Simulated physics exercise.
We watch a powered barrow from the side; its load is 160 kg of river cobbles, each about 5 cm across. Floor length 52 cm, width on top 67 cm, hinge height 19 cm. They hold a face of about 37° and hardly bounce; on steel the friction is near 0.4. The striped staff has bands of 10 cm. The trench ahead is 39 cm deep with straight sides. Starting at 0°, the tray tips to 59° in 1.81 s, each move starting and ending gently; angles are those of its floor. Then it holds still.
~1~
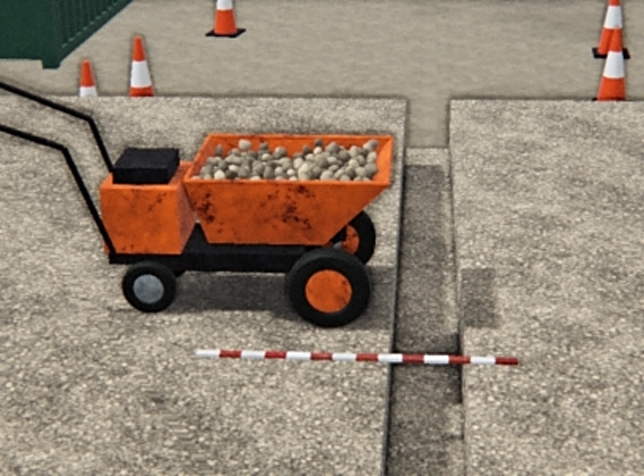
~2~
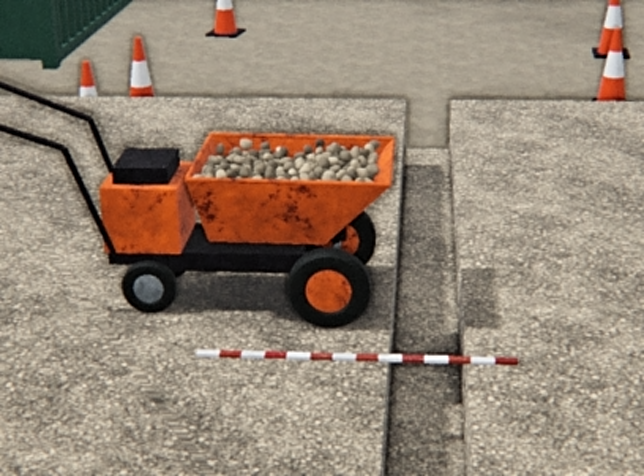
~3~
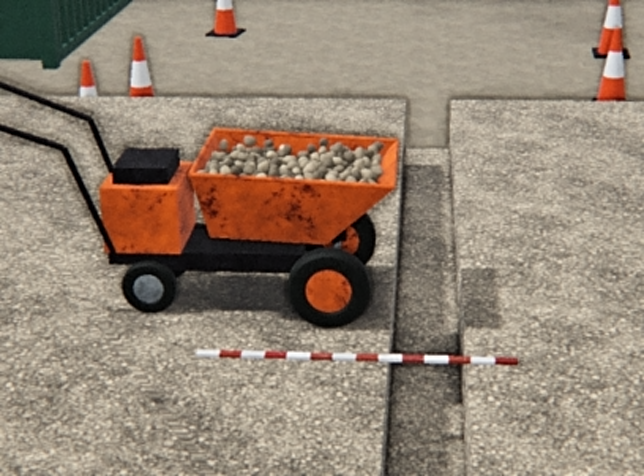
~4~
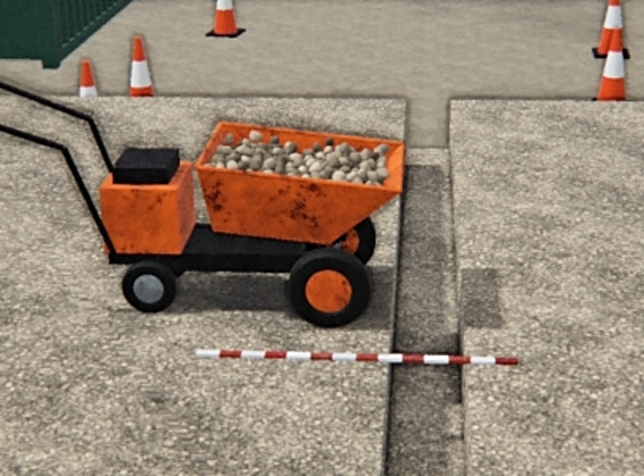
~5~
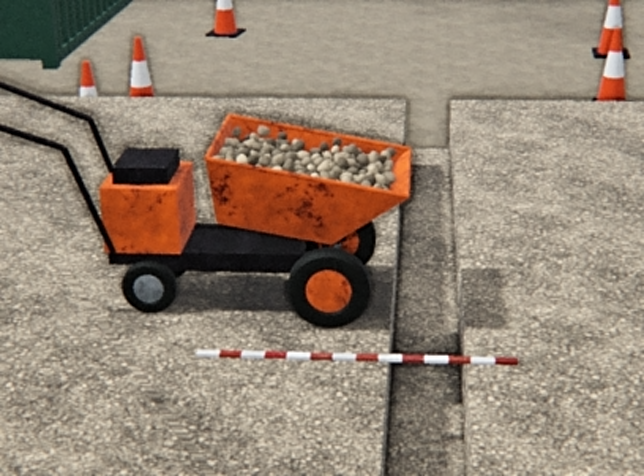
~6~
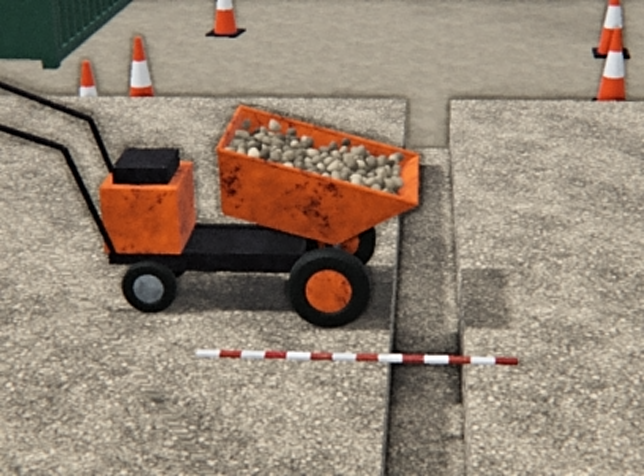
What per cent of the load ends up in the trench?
Close to 31 in a hundred.
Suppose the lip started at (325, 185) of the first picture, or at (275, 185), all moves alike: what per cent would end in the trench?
About 85 and 65 per cent.
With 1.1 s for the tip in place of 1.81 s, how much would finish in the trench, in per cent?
It would be near 30 per cent.
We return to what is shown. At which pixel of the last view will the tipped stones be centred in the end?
Around (488, 297).
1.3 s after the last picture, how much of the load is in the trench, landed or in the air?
About 0 per cent by then.
Then, 0.8 s after the last picture the floor is at 50°, 100 % in the tray; the foremost stones are at (452, 238).
Then, 1.3 s after the last picture the floor is at 59°, 73 % in the tray, 1 % in the trench, 26 % past the trench; the foremost stones are at (549, 302).
Then, 1.7 s after the last picture the floor is at 59°, 48 % in the tray, 3 % in the trench, 50 % past the trench; the foremost stones are at (624, 316).
Then, 3.6 s after the last picture the floor is at 59°, 11 % in the tray, 31 % in the trench, 58 % past the trench; the foremost stones are past the picture's edge.
